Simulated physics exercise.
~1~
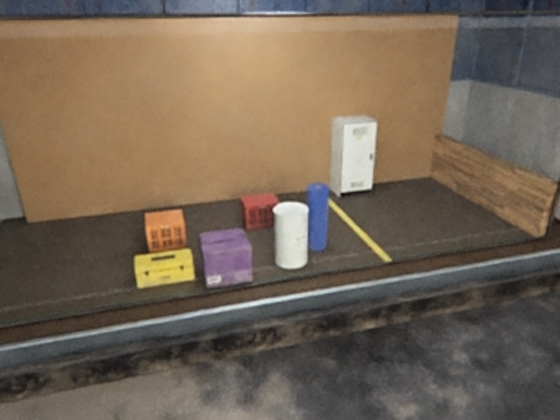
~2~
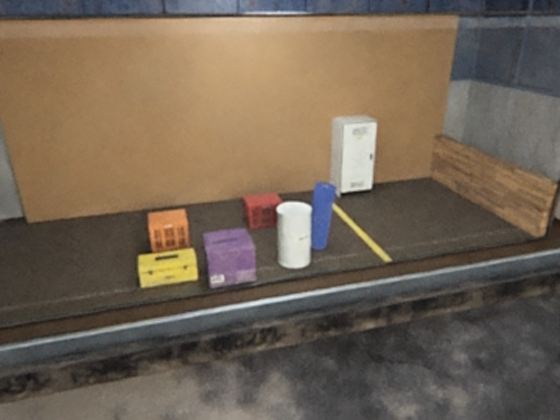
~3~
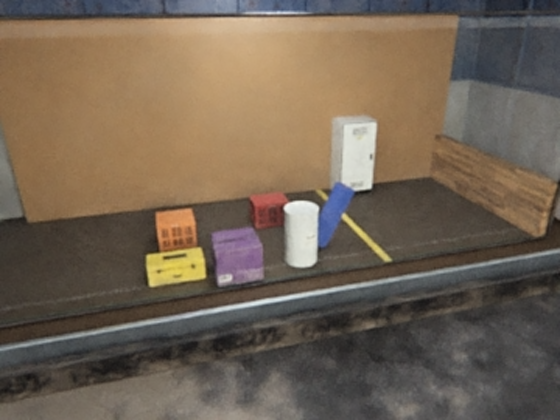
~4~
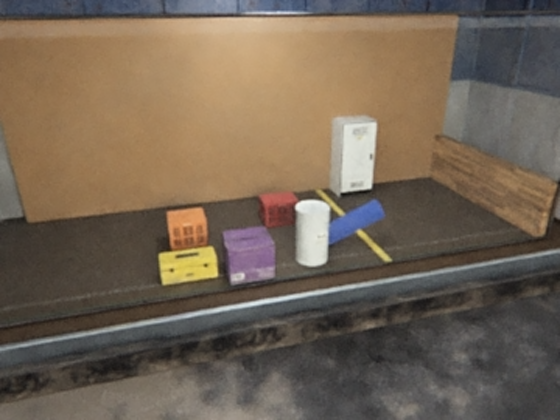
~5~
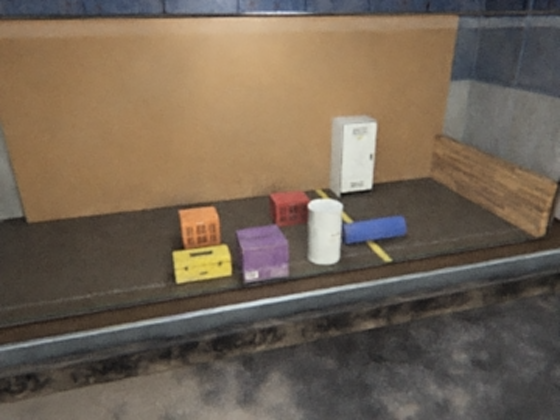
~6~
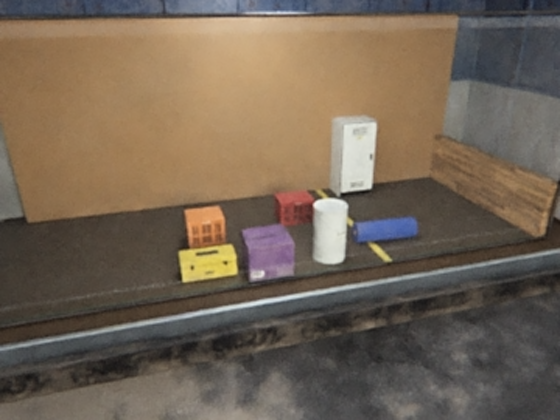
A blue roll stands upright beside a white drum on the dark floor of a van's cargo bay, seen from the open side and slightly above. To their left sit a red crate, a purple carton, an orange crate and a yellow toolbox, with a pale locker and a yellow line to the right. The roll leans right as the loose things begin to slide that way. It topples onto its side across the line, while the drum stays upright. The roll ends lying past the line, and the others stop short of it.
